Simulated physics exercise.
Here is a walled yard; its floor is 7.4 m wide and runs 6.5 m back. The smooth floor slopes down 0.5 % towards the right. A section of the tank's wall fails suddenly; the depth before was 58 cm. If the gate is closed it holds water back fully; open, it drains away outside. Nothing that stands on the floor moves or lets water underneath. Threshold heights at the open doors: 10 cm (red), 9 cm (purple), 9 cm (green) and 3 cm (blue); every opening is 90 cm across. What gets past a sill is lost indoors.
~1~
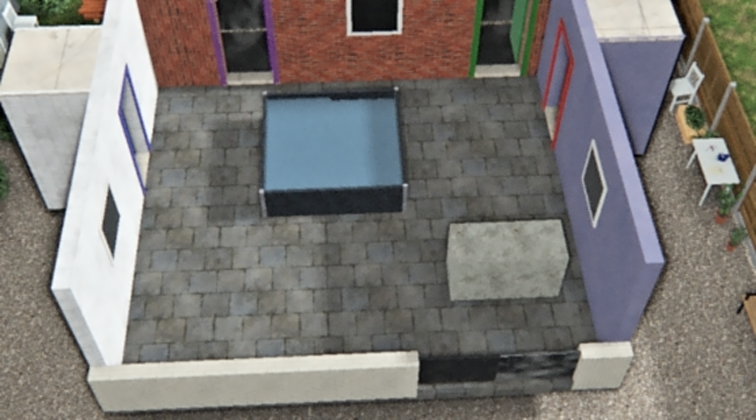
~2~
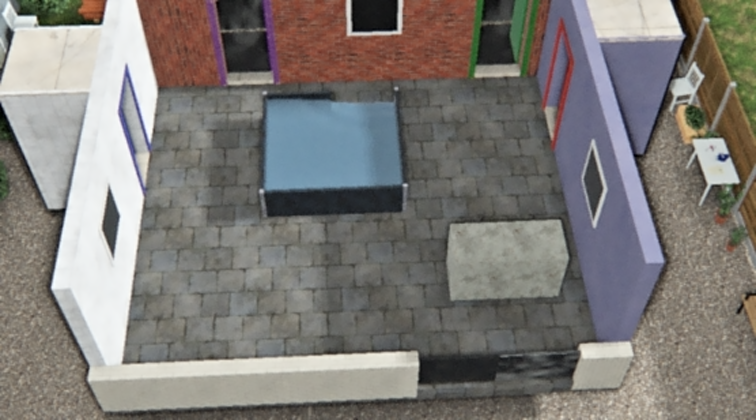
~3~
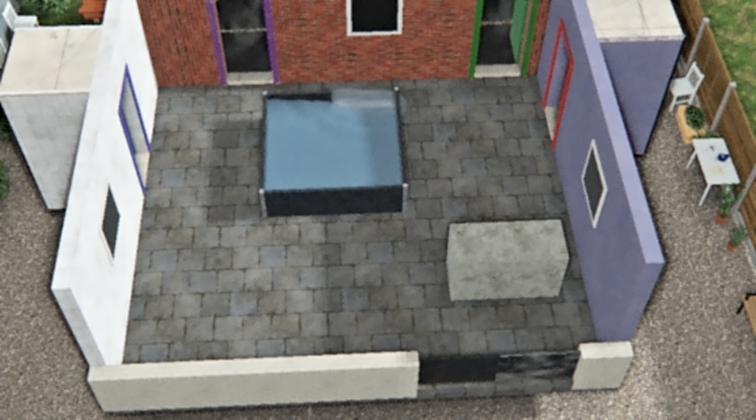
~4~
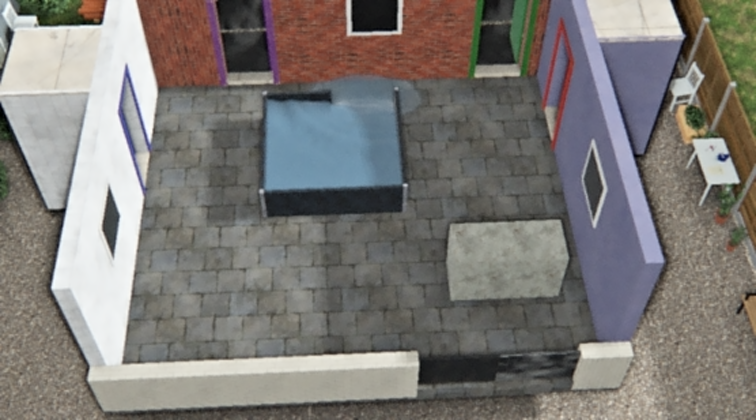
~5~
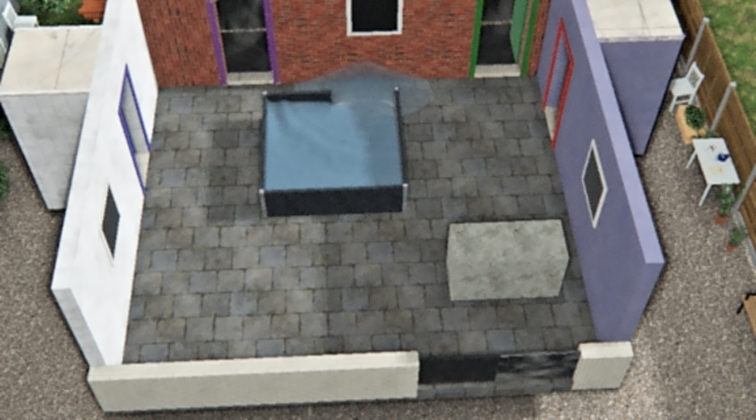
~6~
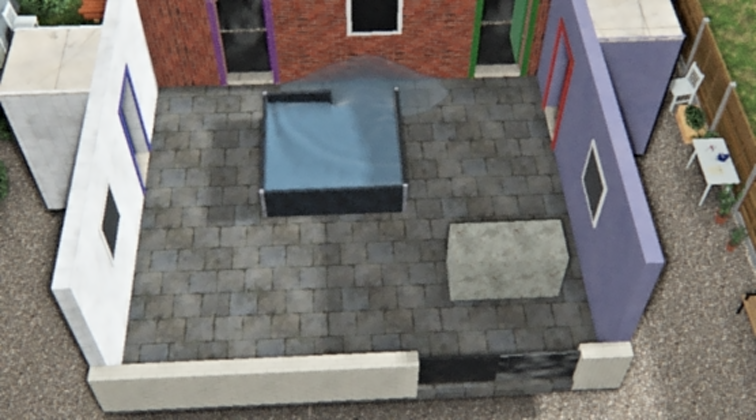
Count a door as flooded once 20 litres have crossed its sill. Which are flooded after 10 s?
The water let in: At the red door it exceeds the limit; at the purple door it stays under the limit; at the green door it passes the limit; at the blue door it exceeds the limit.
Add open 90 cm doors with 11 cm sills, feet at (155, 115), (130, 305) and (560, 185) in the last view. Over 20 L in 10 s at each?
In that order: Over, under, not over.
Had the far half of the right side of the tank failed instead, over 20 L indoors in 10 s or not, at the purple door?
Against that limit: Purple not over.
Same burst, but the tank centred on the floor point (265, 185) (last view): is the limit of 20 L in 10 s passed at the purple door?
Against that limit: Purple over.
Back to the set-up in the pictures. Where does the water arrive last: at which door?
Last comes the blue one.
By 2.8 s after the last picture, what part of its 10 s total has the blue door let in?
Some 10 per cent by then.
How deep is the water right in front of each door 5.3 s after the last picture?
Depths in cm: Red 15, purple 5, green 10, blue 7.
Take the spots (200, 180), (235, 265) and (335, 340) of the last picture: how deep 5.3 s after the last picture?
About 5, 3 and 0 cm.
Then, 0.7 s after the last picture water covers 10 % of the floor and is deepest (48 cm) near (373, 85); red door not reached, purple door 7 cm at the sill, 0 L in, green door 6 cm at the sill, 0 L in, blue door not reached.
Then, 1.5 s after the last picture water covers 25 % of the floor and is deepest (44 cm) near (363, 85); red door 18 cm at the sill, 4 L in, purple door 7 cm at the sill, 0 L in, green door 9 cm at the sill, 0 L in, blue door not reached.
Then, 2.8 s after the last picture water covers 35 % of the floor and is deepest (28 cm) near (363, 85); red door 20 cm at the sill, 62 L in, purple door 6 cm at the sill, 0 L in, green door 13 cm at the sill, 5 L in, blue door 8 cm at the sill, 8 L in.
Then, 5.3 s after the last picture water covers 75 % of the floor and is deepest (20 cm) near (363, 85); red door 15 cm at the sill, 118 L in, purple door 5 cm at the sill, 0 L in, green door 10 cm at the sill, 35 L in, blue door 7 cm at the sill, 37 L in.
Then, 9.3 s after the last picture water covers 100 % of the floor and is deepest (12 cm) near (363, 85); red door 9 cm at the sill, 135 L in, purple door 5 cm at the sill, 0 L in, green door 8 cm at the sill, 52 L in, blue door 5 cm at the sill, 69 L in.
